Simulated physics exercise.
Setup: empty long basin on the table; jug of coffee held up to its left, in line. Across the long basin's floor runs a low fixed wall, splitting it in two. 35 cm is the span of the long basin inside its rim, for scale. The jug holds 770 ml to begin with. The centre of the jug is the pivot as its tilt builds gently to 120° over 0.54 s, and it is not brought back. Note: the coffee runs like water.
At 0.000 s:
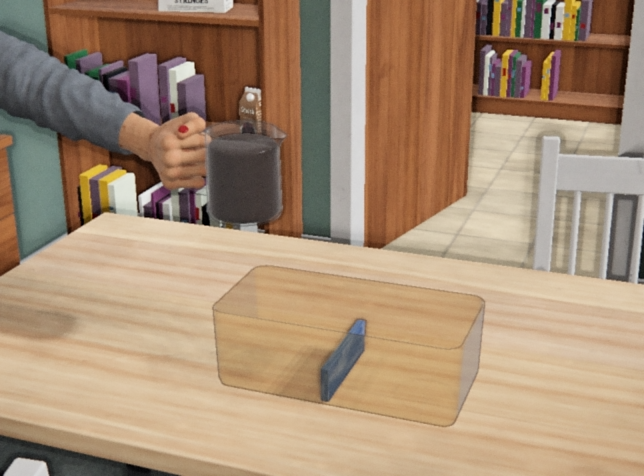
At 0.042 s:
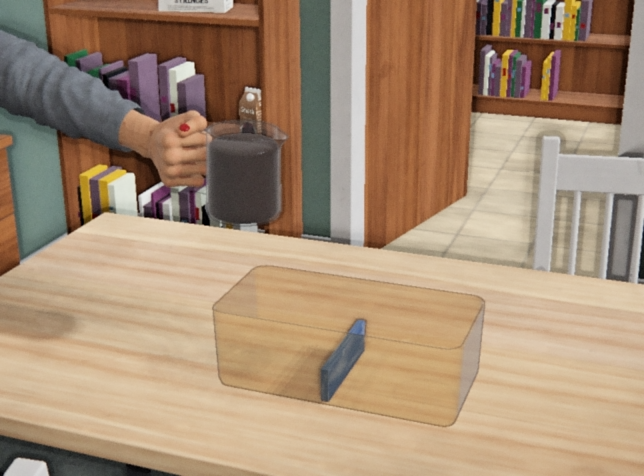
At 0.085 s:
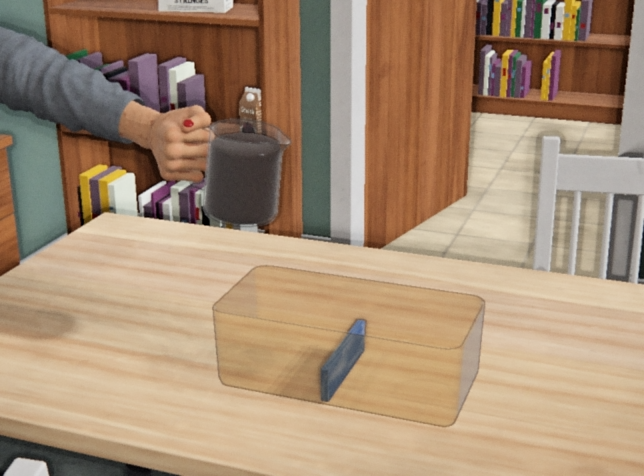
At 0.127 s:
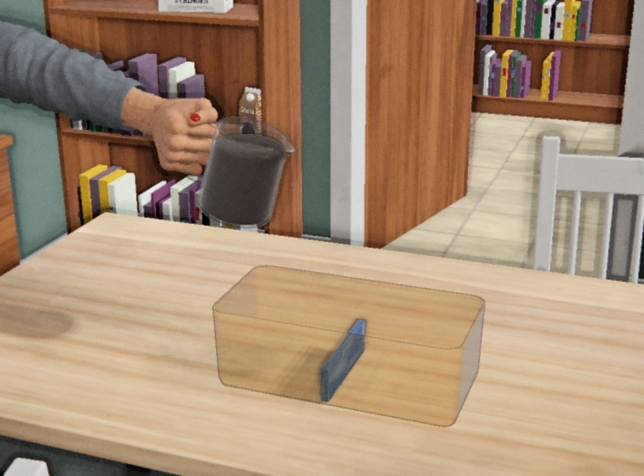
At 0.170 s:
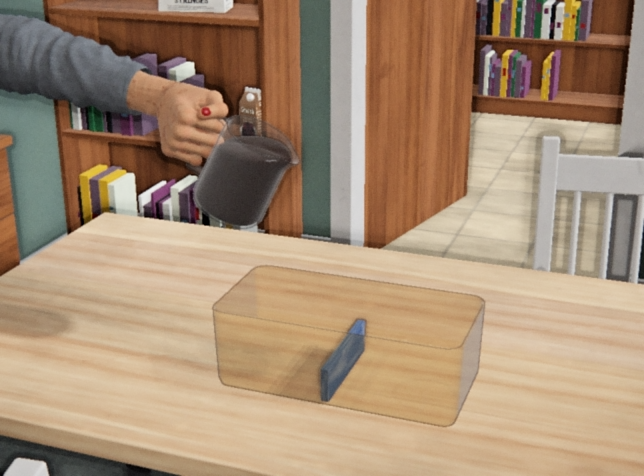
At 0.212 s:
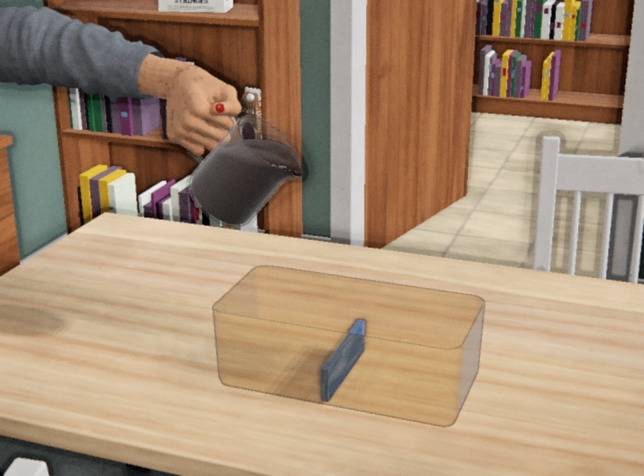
In the video, a hand holds a jug of dark liquid beside an empty clear basin with a divider on a wooden table, then gradually tilts the jug to the right until the liquid reaches its rim.
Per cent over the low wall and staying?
20 per cent.
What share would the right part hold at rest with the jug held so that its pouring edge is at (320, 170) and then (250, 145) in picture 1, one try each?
75 then 5 %.
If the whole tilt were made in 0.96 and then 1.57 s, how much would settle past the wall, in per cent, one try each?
Around 40 per cent first, around 55 per cent next.
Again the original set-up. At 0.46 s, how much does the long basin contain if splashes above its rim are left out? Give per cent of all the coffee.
Around 16 percent.
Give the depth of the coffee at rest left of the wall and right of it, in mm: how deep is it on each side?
Left part: About 20 mm; right part: About 6 mm.
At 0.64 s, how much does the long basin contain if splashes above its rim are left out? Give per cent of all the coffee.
Some 78 percent of the total.
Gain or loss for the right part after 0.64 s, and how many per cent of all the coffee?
It rises by about 2.
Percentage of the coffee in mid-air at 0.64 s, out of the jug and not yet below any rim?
I'd put it at about 14 per cent of the liquid.
After 0.46 s the tilt is 114° and 48 per cent is still to pour, 6 is left of the wall and 10 right of it.
After 0.64 s the tilt is 120° and 7 per cent is still to pour, 59 is left of the wall and 18 right of it.
After 0.83 s the tilt is 120° and 0 per cent is still to pour, 64 is left of the wall and 19 right of it.
After 1.04 s the tilt is 120° and 0 per cent is still to pour, 68 is left of the wall and 20 right of it.
In the end 68 per cent lies left of the wall, 20 right of it and 12 outside.
